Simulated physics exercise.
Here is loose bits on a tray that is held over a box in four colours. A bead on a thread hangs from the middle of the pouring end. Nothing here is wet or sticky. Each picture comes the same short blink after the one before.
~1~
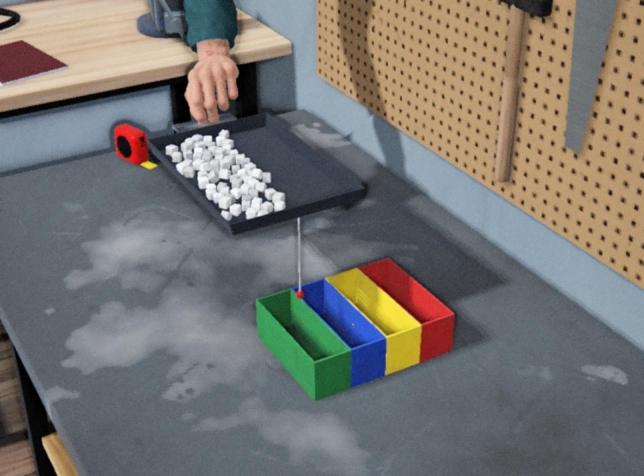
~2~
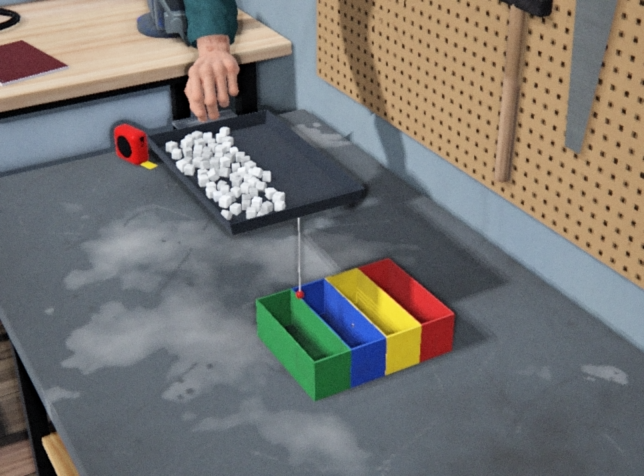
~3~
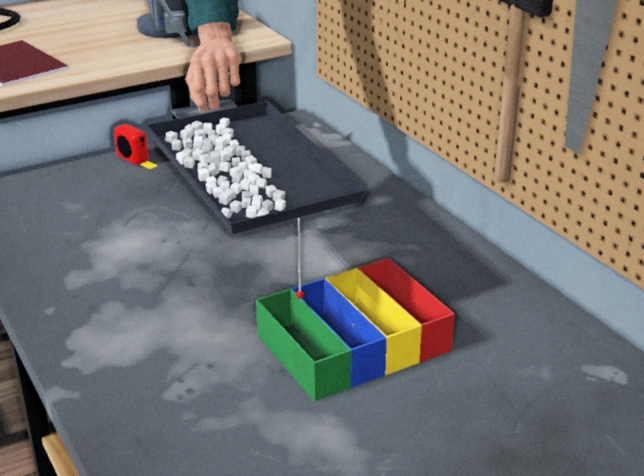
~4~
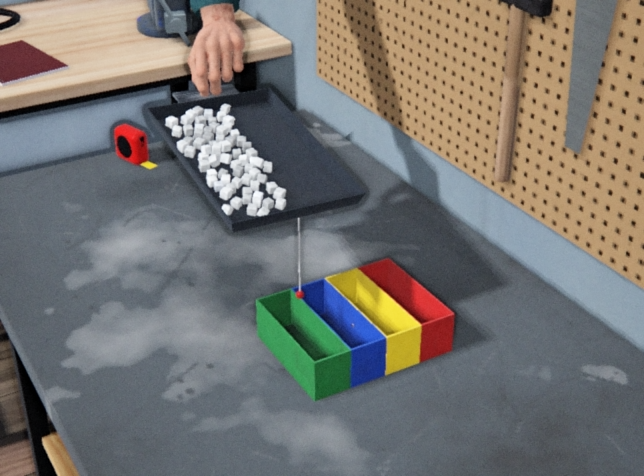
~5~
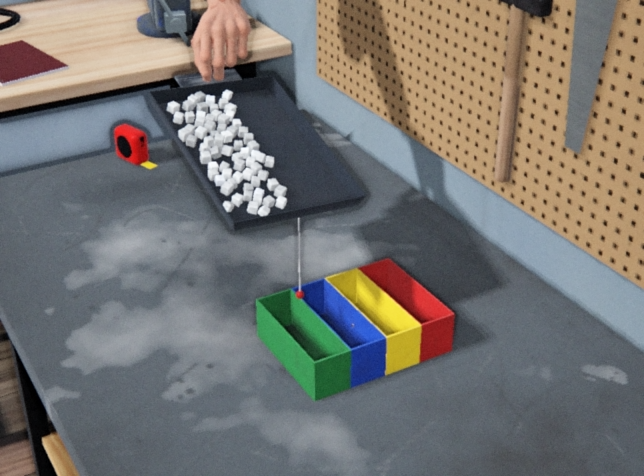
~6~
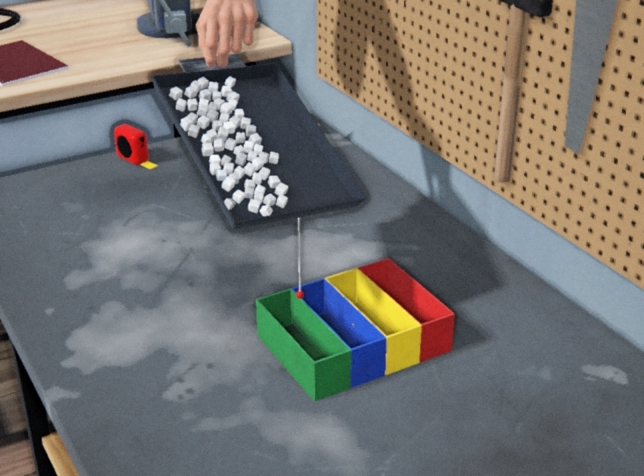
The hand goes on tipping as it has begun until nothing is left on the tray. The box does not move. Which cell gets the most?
The yellow cell gets the most.
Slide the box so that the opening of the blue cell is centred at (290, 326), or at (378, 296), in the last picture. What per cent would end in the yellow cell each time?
In turn 20 and 0 in a hundred.
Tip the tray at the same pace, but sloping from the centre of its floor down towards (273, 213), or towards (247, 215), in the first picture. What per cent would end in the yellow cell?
Roughly 0 per cent, and 0 per cent.
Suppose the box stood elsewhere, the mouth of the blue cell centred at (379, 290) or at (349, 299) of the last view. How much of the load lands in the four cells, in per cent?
Near 80 % and 90 %.
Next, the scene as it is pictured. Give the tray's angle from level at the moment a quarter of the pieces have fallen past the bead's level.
Near 90 degrees.
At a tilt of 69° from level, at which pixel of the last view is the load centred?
Roughly at (317, 196).
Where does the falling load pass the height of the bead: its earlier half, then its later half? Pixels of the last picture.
At about (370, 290), then at (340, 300).
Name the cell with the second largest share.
It is blue.
Soon after the last picture, tray tipped steeply; nearly all on the tray; a small part falling or outside the box.
A little later, tray tipped past a quarter turn; a small part on the tray; about a third in the yellow cell; about a quarter in the blue cell; a small part in the red cell; a stray few in the green cell; about a quarter falling or outside the box.
Later still, tray tipped past a quarter turn; about half in the yellow cell; about a third in the blue cell; a small part in the green cell; a small part in the red cell; a stray few falling or outside the box.
At rest, tray tipped past a quarter turn; about half in the yellow cell; about a third in the blue cell; a small part in the green cell; a small part in the red cell; a stray few outside the box.
